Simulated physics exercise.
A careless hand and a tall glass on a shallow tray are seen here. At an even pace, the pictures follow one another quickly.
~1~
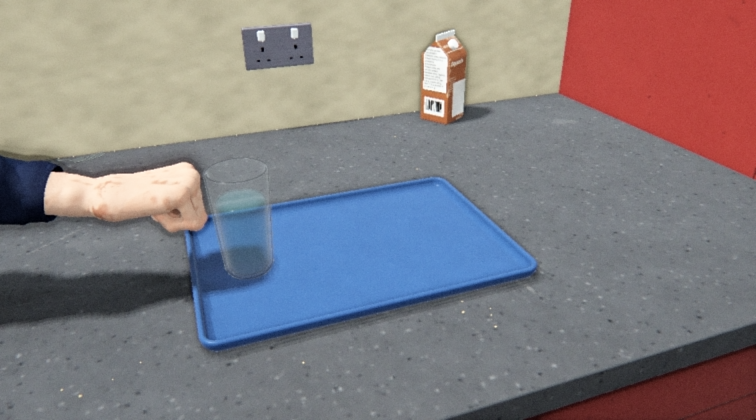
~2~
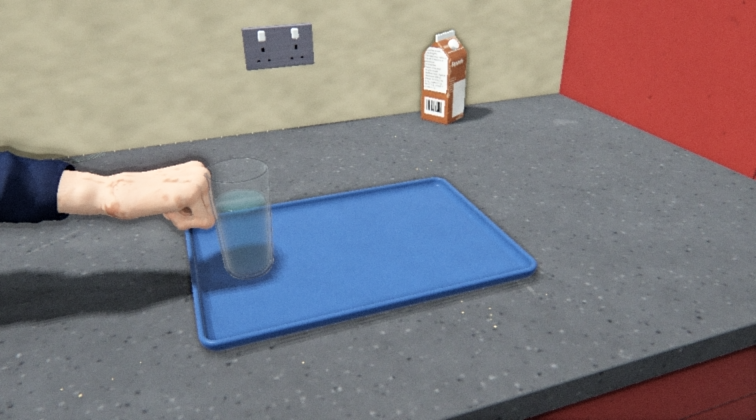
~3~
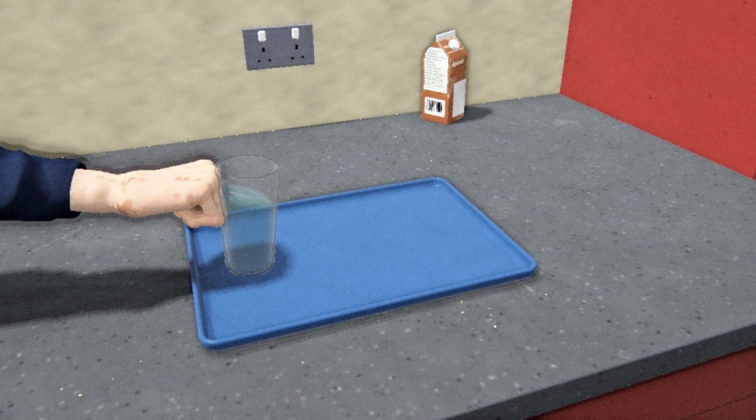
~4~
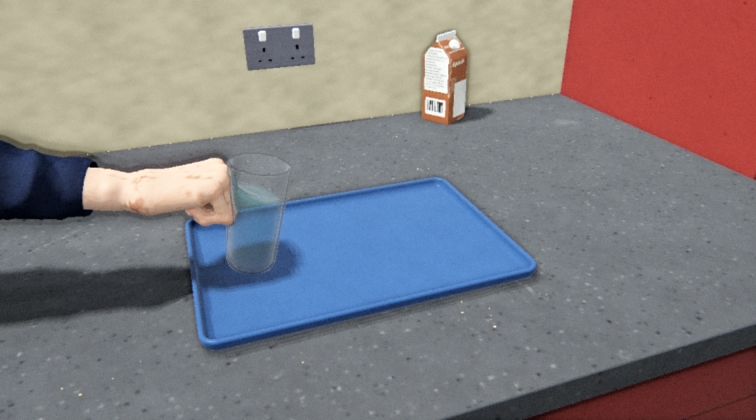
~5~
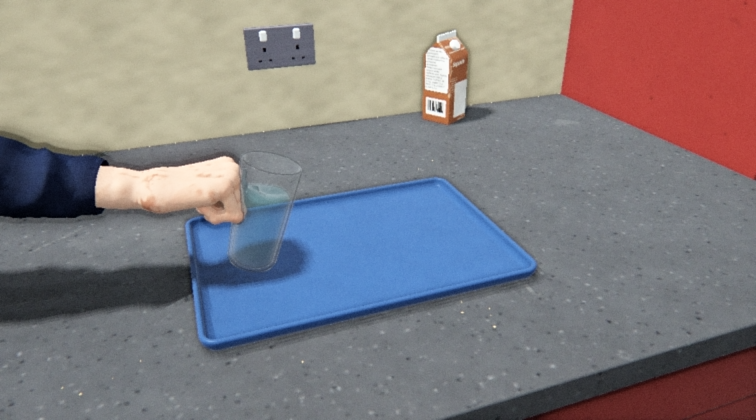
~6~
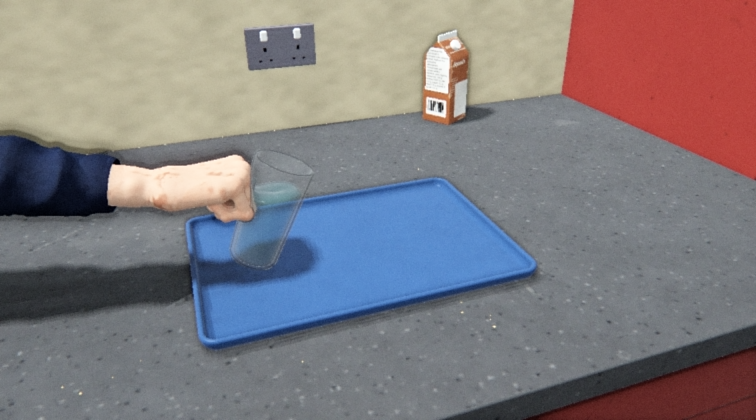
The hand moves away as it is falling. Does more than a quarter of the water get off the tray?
Over a quarter escapes.
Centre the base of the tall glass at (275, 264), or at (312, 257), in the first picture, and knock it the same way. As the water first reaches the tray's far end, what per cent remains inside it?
About 65 % and 75 %.
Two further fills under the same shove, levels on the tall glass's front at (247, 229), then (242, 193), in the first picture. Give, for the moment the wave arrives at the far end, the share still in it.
The first fill keeps 60 percent and the second keeps 55 percent.
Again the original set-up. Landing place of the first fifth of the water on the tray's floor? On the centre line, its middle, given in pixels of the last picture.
It lands near (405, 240).
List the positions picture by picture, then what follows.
The first picture shows tilt 0°; right rim (266, 167); surface from (213, 202) to (266, 194); the tray's far rim is at (483, 216); the tray is clear ahead.
The second picture shows tilt 0°; right rim (267, 167); surface from (213, 202) to (266, 194).
The third picture shows tilt 6°; right rim (278, 166); surface from (220, 182) to (272, 196).
The fourth picture shows tilt 11°; right rim (289, 167); surface from (230, 170) to (281, 196).
The fifth picture shows tilt 17°; right rim (301, 168); surface from (238, 191) to (290, 190).
The sixth picture shows tilt 23°; right rim (312, 171); surface from (245, 200) to (300, 186).
A moment on, the tall glass lies on its side and 100 per cent is in the glass, 0 on the tray and 0 above or beyond its rim.
Next, the tall glass lies on its side and 67 per cent is in the glass, 22 on the tray and 11 above or beyond its rim.
Then the tall glass lies on its side and 41 per cent is in the glass, 38 on the tray and 21 above or beyond its rim.
Later the tall glass lies on its side and 23 per cent is in the glass, 39 on the tray and 38 above or beyond its rim.
At rest 62 per cent is held by tray and glass, 38 is off the tray.
